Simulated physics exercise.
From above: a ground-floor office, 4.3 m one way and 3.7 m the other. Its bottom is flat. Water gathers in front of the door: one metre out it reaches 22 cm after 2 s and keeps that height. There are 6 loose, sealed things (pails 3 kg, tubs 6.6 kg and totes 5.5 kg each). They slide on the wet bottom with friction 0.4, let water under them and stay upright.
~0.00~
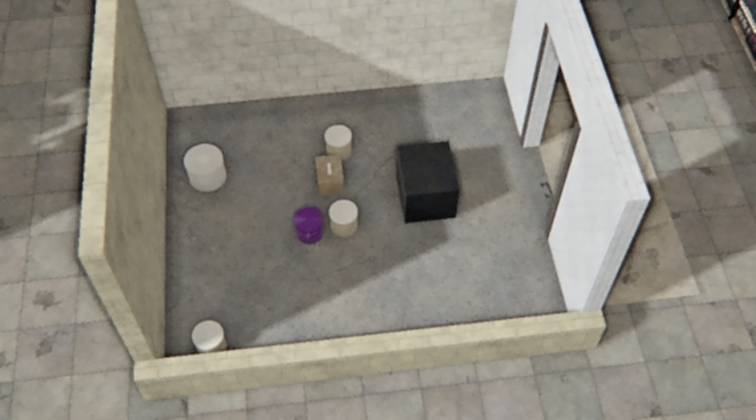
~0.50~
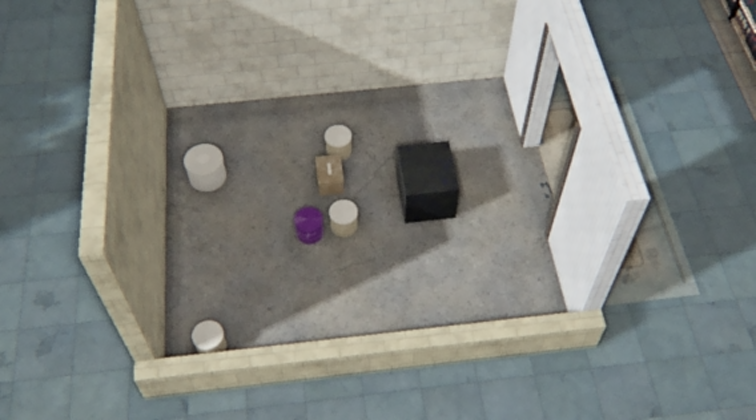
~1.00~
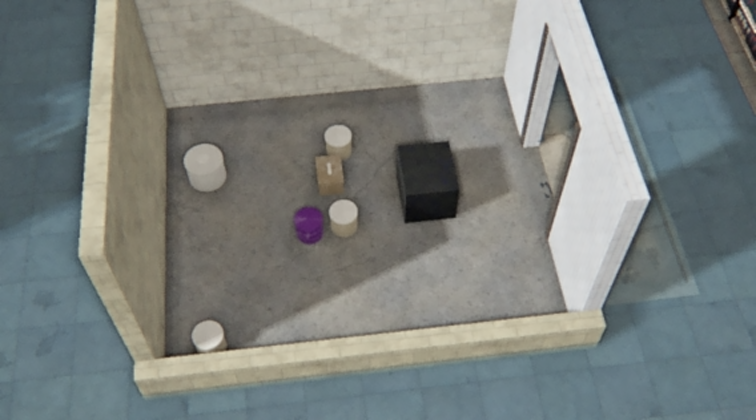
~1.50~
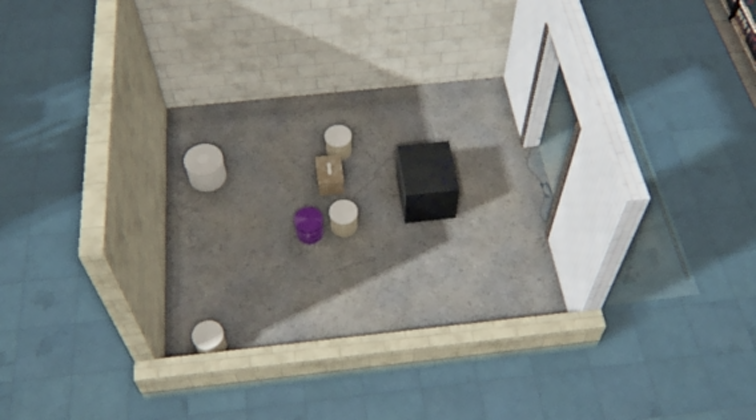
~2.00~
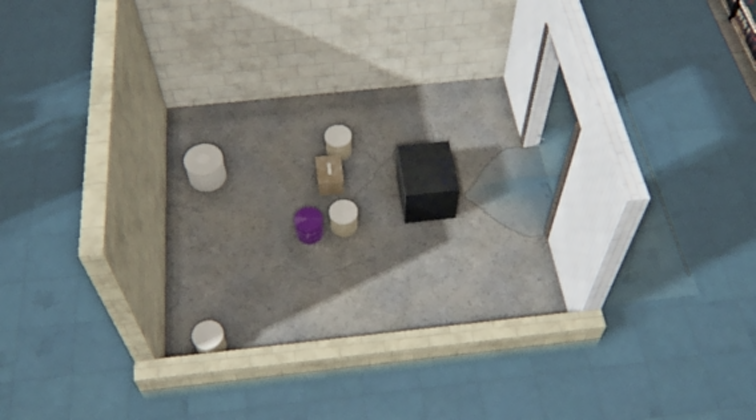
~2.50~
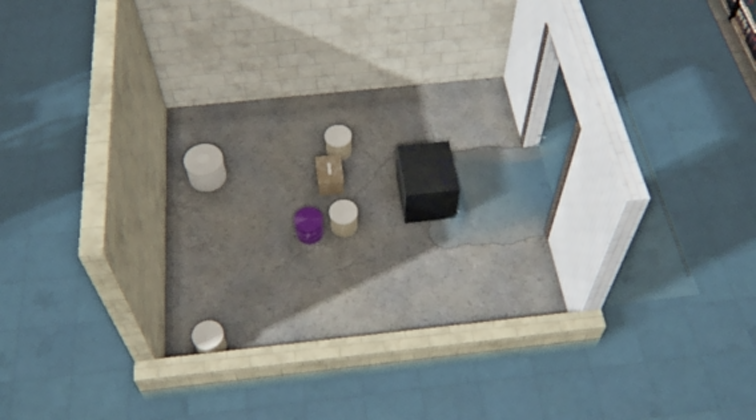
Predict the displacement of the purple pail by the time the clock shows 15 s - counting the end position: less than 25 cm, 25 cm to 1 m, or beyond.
The purple pail moves a short way.
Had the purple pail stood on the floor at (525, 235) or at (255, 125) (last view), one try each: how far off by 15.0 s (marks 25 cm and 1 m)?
In that order: It moves a short way; it ends far away.
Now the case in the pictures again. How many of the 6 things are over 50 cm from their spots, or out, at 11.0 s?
I count 6.
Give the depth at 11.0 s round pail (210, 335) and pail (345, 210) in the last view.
About 8 and 9 cm.
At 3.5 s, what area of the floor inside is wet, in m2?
About 6.5 m2.
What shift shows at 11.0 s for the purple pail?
Roughly 60 cm by then.
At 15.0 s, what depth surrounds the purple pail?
About 9 cm.
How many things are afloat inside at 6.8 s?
2 of them.
After 3.5 s the purple pail is near (308, 219), 0.0 m from its start, aground; 0 afloat.
After 6.8 s the purple pail is near (308, 219), 0.0 m from its start, aground; 2 afloat.
After 11.0 s the purple pail is near (270, 261), 0.7 m from its start, afloat; 6 afloat.
After 15.0 s the purple pail is near (326, 262), 0.6 m from its start, afloat; 6 afloat.
